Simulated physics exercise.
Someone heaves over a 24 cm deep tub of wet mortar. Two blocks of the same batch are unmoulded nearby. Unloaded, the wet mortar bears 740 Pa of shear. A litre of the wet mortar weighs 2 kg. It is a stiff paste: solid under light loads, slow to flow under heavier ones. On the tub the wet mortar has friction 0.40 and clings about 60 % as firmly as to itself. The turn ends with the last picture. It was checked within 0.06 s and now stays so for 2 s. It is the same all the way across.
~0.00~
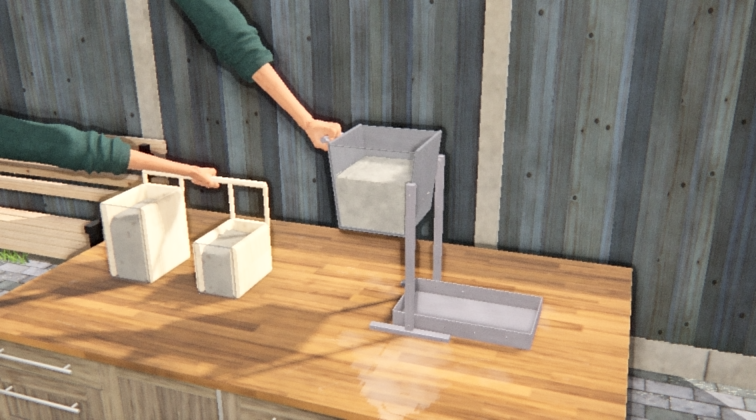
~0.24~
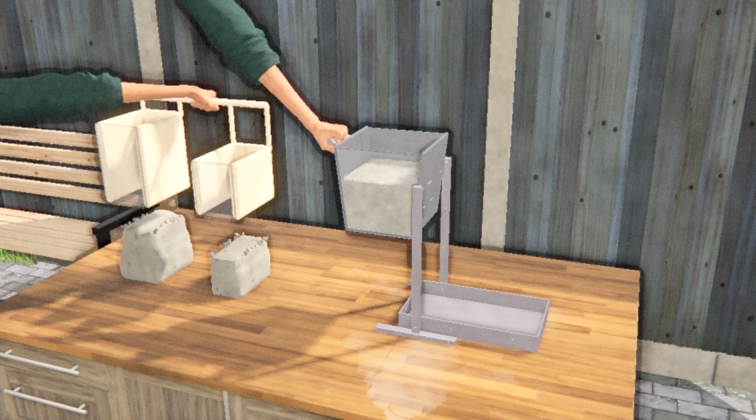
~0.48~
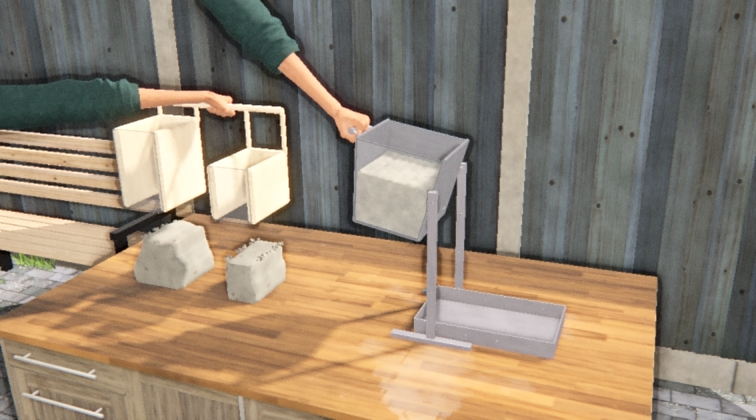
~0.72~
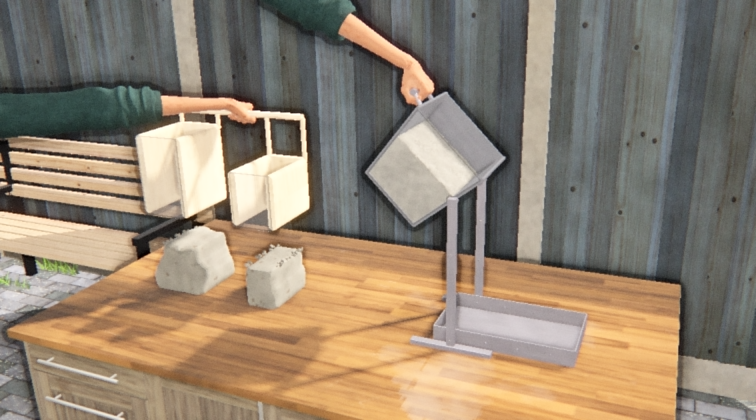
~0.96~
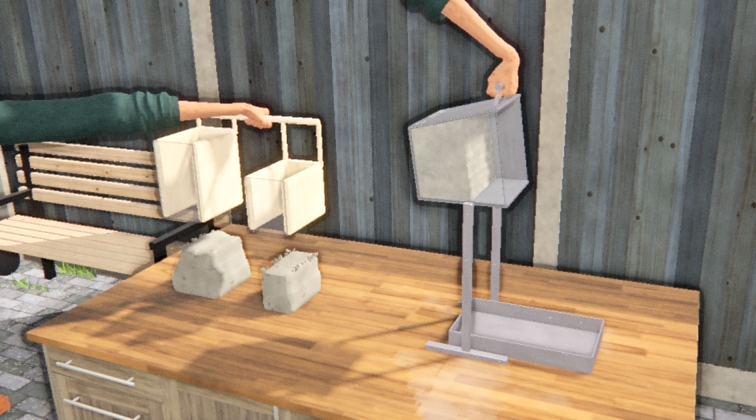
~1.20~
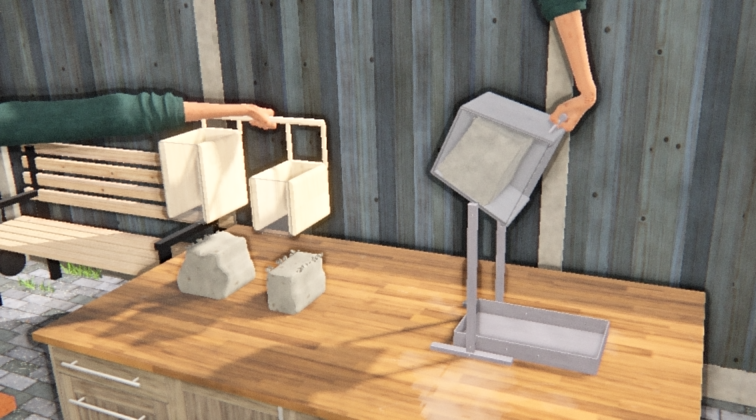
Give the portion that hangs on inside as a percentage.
Expect roughly 0 %.
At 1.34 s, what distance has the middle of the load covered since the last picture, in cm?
Some 11 cm.
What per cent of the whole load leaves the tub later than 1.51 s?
About 10 %.
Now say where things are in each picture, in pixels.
Handle-side rim at (330, 144), tilt 0 degrees; crest of the wet mortar at (348, 178); block heights 22 cm, 14 cm (left to right), in the first picture.
Handle-side rim at (337, 147), tilt 0 degrees; crest of the wet mortar at (354, 180); block heights 19 cm, 14 cm (left to right), in the second picture.
Handle-side rim at (359, 138), tilt 10 degrees; crest of the wet mortar at (362, 173); block heights 17 cm, 14 cm (left to right), in the third picture.
Handle-side rim at (419, 109), tilt 45 degrees; crest of the wet mortar at (401, 139); block heights 17 cm, 14 cm (left to right), in the fourth picture.
Handle-side rim at (497, 112), tilt 82 degrees; crest of the wet mortar at (462, 122); block heights 17 cm, 14 cm (left to right), in the fifth picture.
Handle-side rim at (550, 145), tilt 115 degrees; crest of the wet mortar at (477, 121); block heights 17 cm, 14 cm (left to right), in the sixth picture.
After 1.34 s, the tub is at 115 degrees and holds 78 %.
After 1.51 s, the tub is at 115 degrees and holds 11 %.
After 1.68 s, the tub is at 115 degrees and holds 0 %.
After 1.85 s, the tub is at 115 degrees and holds 0 %.
After 3.20 s, the tub is at 115 degrees and holds 0 %.
